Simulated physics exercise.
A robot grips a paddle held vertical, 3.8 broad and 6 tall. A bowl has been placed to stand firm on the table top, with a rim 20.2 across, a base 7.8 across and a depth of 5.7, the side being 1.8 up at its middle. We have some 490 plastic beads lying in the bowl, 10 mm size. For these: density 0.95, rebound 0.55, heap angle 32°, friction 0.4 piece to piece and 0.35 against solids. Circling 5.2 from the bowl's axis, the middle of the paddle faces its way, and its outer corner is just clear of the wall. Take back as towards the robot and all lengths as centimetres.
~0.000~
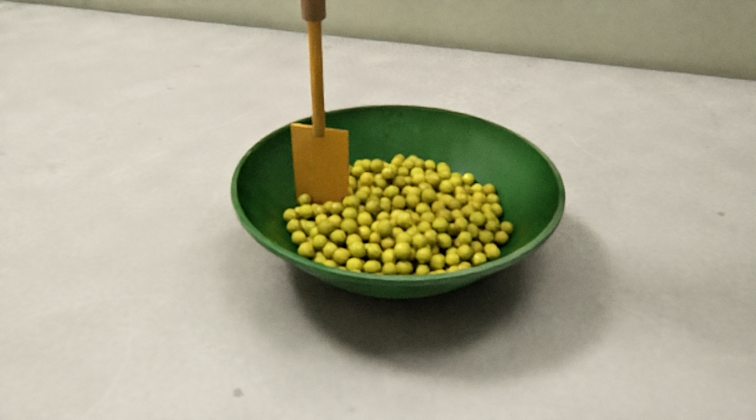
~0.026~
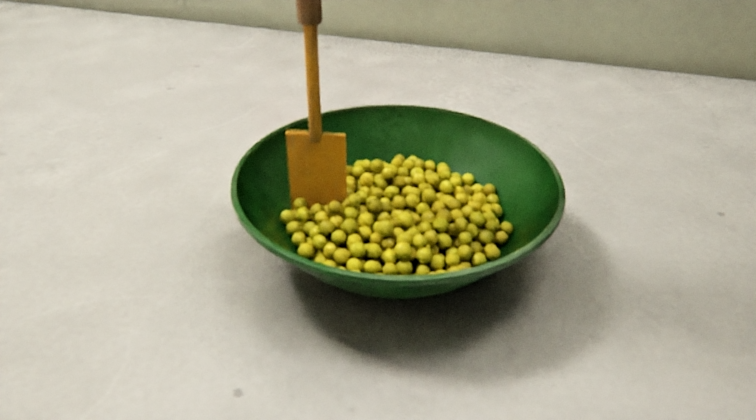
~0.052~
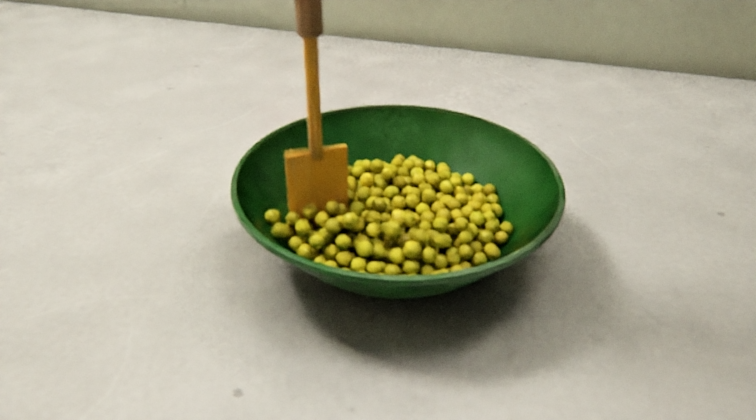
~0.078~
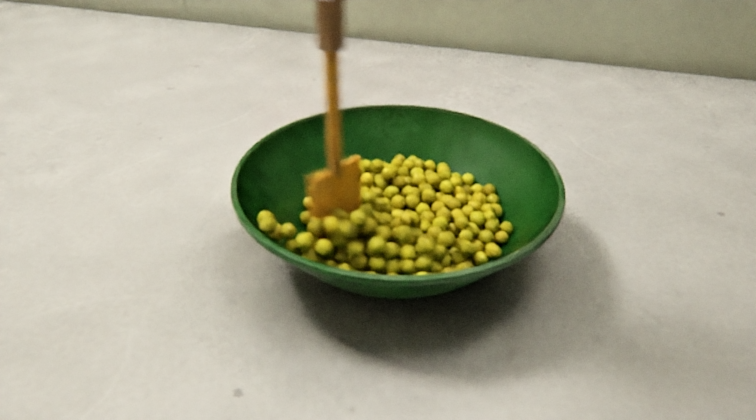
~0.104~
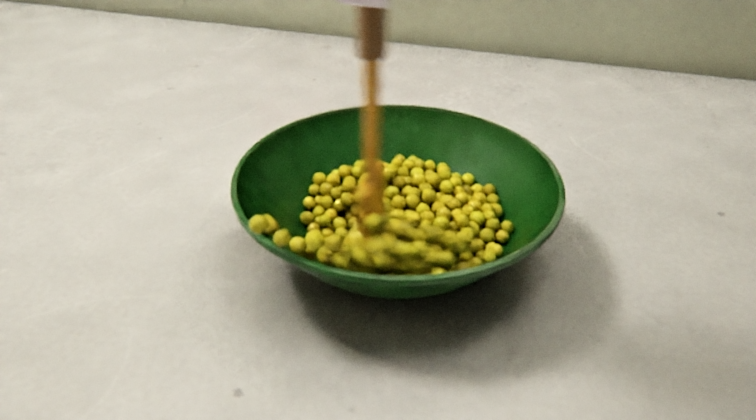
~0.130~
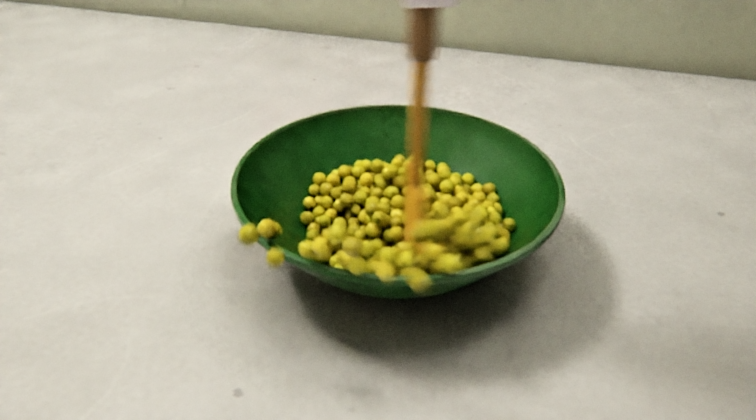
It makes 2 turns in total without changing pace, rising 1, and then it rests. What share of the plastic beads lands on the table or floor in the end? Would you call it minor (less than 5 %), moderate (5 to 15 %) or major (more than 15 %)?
I would call it major.
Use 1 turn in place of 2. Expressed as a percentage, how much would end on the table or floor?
Estimate: Near 25 %.
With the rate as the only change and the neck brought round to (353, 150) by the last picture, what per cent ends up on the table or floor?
Something like 15 percent, roughly.
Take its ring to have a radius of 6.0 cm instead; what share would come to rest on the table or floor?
Some 15 percent would.
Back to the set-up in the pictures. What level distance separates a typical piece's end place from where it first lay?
Some 6 cm.
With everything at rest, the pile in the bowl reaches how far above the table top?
Around 4.0 cm above the table.
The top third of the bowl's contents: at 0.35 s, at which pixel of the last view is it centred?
About (329, 179).
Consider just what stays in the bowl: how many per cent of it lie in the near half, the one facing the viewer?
I'd say around 50 per cent.
After 0.35 s, 348° round, highest piece 9 above the table; 370 in the bowl, 66 on the table or floor, 50 in flight or on the tool.
After 0.58 s, 222° round, highest piece 9 above the table; 325 in the bowl, 152 on the table or floor, 9 in flight or on the tool.
After 0.89 s, 0° round, highest piece 4 above the table; 319 in the bowl, 167 on the table or floor.
After 1.59 s, 0° round, highest piece 4 above the table; 319 in the bowl, 167 on the table or floor.
In the end, 319 in the bowl, 167 on the table or floor. That is 34 % on the table or floor.
